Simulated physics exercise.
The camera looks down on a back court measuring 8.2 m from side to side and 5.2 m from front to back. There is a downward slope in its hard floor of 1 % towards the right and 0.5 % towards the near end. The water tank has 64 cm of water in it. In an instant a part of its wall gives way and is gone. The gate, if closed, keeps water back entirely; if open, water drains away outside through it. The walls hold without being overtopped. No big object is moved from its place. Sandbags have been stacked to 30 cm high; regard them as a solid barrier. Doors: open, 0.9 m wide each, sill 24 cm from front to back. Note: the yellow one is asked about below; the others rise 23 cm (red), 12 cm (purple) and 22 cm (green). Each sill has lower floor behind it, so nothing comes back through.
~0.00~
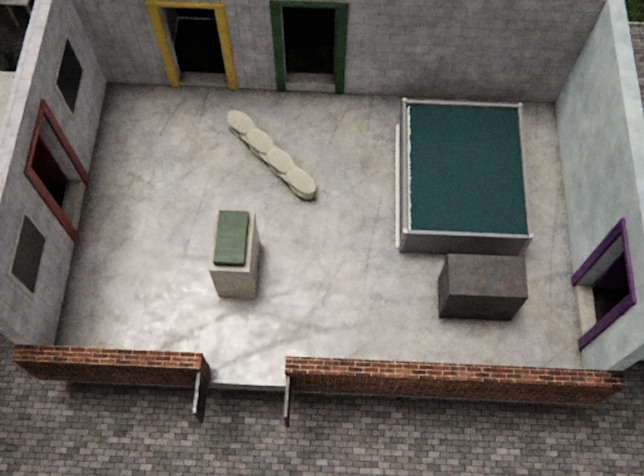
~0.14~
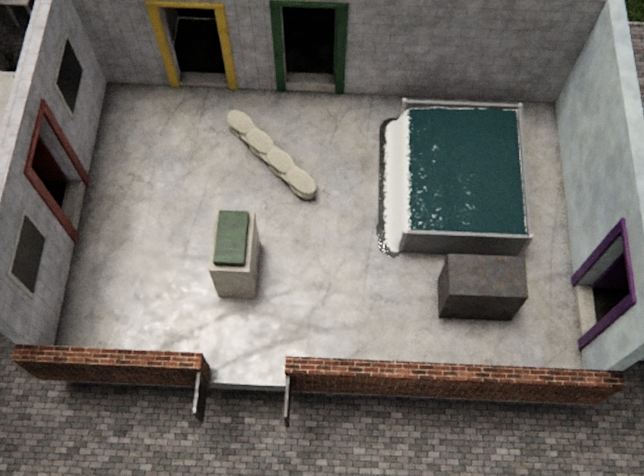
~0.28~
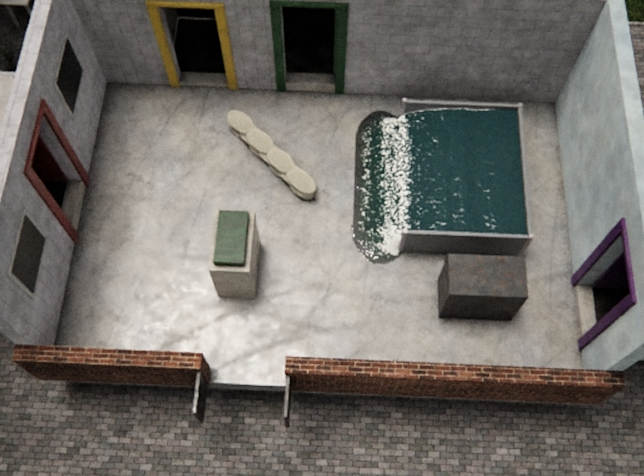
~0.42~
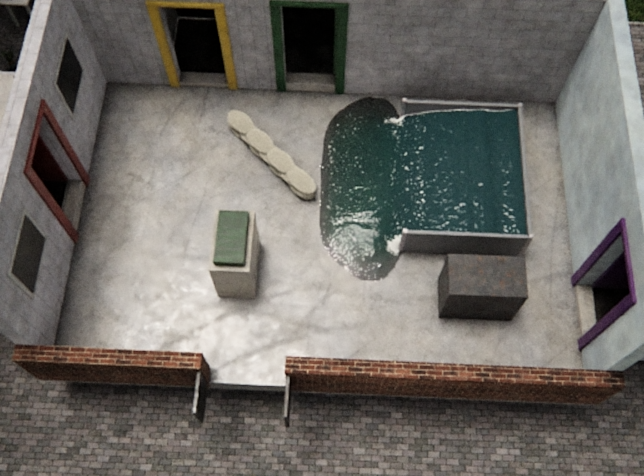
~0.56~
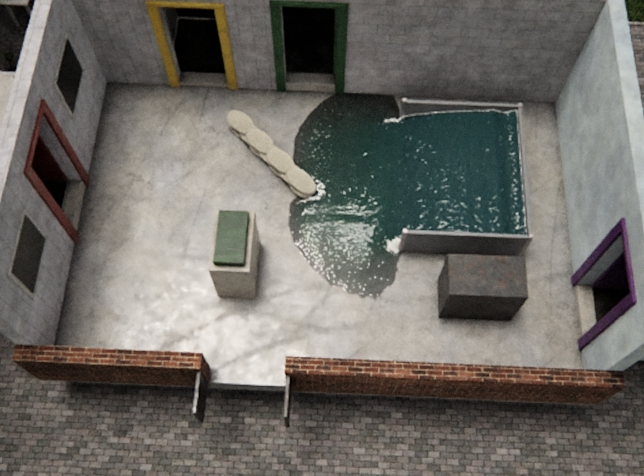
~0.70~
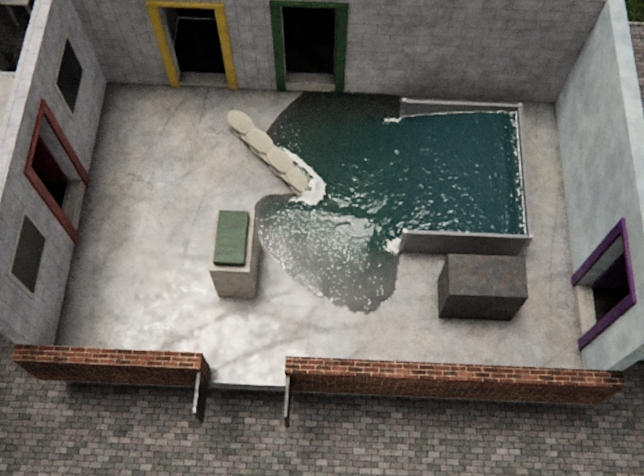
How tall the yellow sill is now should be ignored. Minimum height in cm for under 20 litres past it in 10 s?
Approx. 13 cm.
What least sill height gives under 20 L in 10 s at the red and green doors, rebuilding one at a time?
About 12.0 cm at red and about 24 cm at green.
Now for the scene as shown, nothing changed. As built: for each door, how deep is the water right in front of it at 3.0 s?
Depths in cm - yellow: 15, red: 14, purple: 0, green: 26.
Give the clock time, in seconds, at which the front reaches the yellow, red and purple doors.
Arrival times - yellow: 1.3 s; red: 1.8 s; purple: 5.5 s.
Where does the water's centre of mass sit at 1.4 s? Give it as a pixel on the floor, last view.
About (393, 186).
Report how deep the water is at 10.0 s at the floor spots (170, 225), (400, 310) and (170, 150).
I'd read roughly 4, 7 and 2 cm there.
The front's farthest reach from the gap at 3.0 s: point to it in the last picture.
Pixel: About (52, 359).
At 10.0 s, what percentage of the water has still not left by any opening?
Share still there: Approx. 82 percent.
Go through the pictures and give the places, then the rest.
The water tank at (464, 168) is whole and still, 64 cm deep; the yellow door at (196, 51) is dry, in the first picture.
Water pours out at (403, 178) and has run 0.3 m, to (385, 246); about 8 cm deep outside, 64 cm at the back, in the second picture.
The gap is at (403, 179), the front 0.7 m out at (360, 238); the back of the water tank holds 64 cm, in the third picture.
The front is at (324, 220), 1.3 m from the gap at (403, 180); 3.7 m2 of floor is wet, 63 cm left at the back, in the fourth picture.
The gap is at (403, 180), the front 1.8 m out at (296, 225); the back of the water tank holds 58 cm, in the fifth picture.
The front is at (261, 214), 2.4 m from the gap at (403, 180); 7.2 m2 of floor is wet, 53 cm left at the back; 1.6 m in a straight line remain to the yellow door at (196, 51), in the sixth picture.
After 1.4 s water covers 35 % of the floor, deepest (39 cm) near (319, 195); 13 cm at the yellow door, 0 litres in over its 9 cm sill.
After 3.0 s water covers 60 % of the floor, deepest (31 cm) near (271, 138); 15 cm at the yellow door, 30 litres in over its 9 cm sill.
After 10.0 s water covers 95 % of the floor, deepest (19 cm) near (556, 383); 3 cm at the yellow door, 42 litres in over its 9 cm sill.
At the yellow door as built, the water arrived by 1.4 s and peaked near 16 cm at 2.2 s.
With a sill of 11.5 cm, 26 litres would have come in within the 10 s; with 15.5 cm, 11 litres. So under 20 litres takes about 13 cm.
